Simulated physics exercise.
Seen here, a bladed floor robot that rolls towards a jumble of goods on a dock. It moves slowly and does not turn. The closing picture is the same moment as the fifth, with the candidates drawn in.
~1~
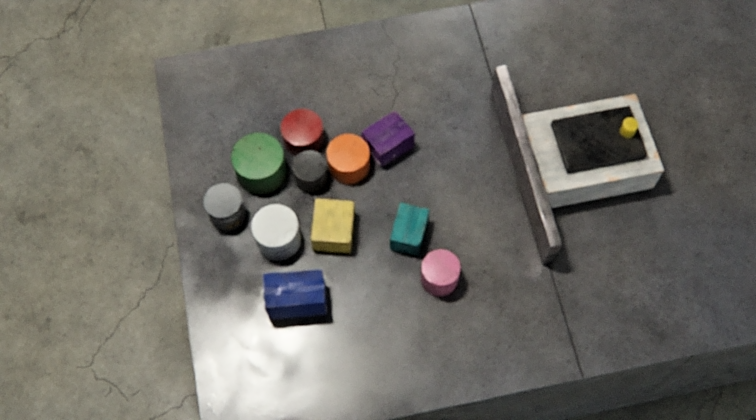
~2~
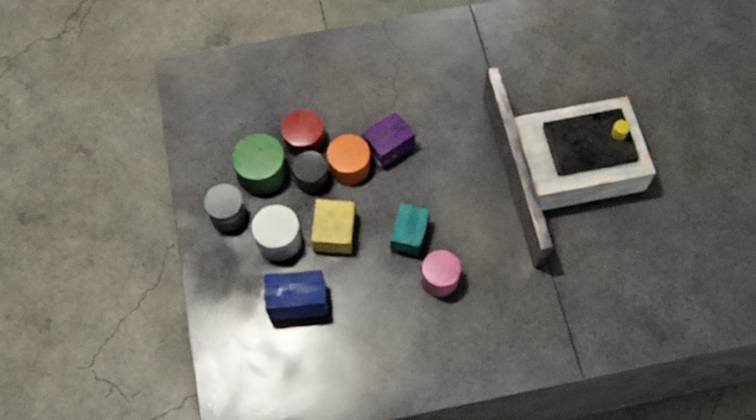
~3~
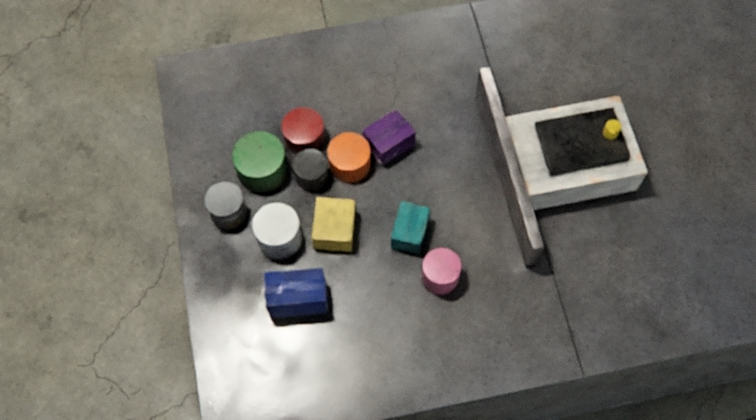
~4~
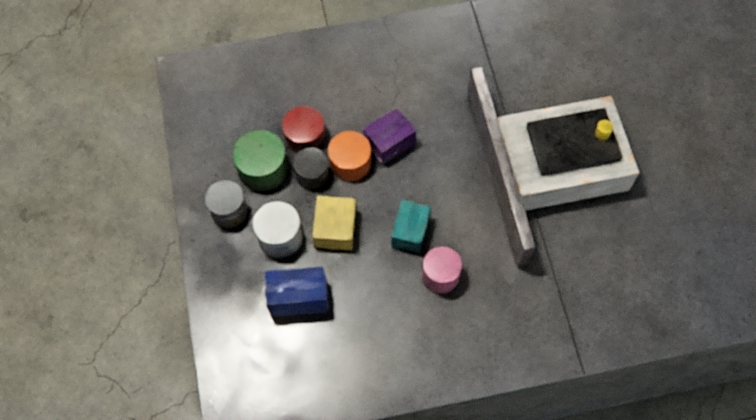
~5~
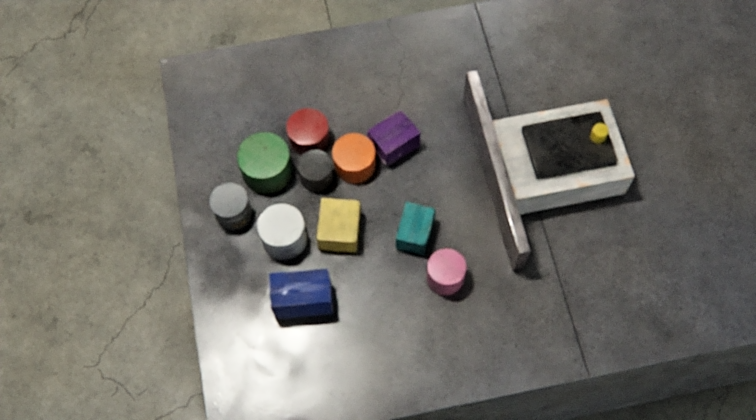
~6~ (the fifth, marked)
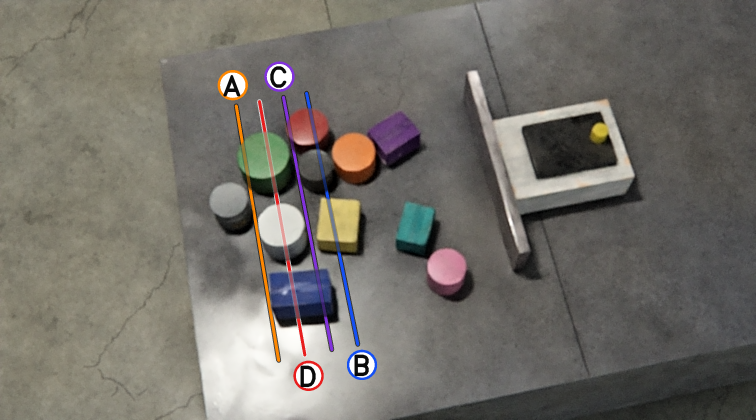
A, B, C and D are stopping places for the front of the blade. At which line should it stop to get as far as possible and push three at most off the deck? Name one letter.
Line A.
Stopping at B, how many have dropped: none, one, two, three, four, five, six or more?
The count is none.
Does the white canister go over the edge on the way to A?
By then, yes.
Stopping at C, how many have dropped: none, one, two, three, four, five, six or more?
In all, none.
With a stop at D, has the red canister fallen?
No.
On the copy, A at (256, 225); B at (331, 211); C at (306, 216); D at (281, 221).
On A. First, robot (477, 162); pink canister (406, 281); black pail (300, 181).
Then, robot (390, 178); grey pail (217, 203); white canister (228, 238).
Finally, robot (324, 191); grey pail over the edge; white canister over the edge; two fallen.
By contrast, B is within the limit but short; C is within the limit but short; D is within the limit but short.
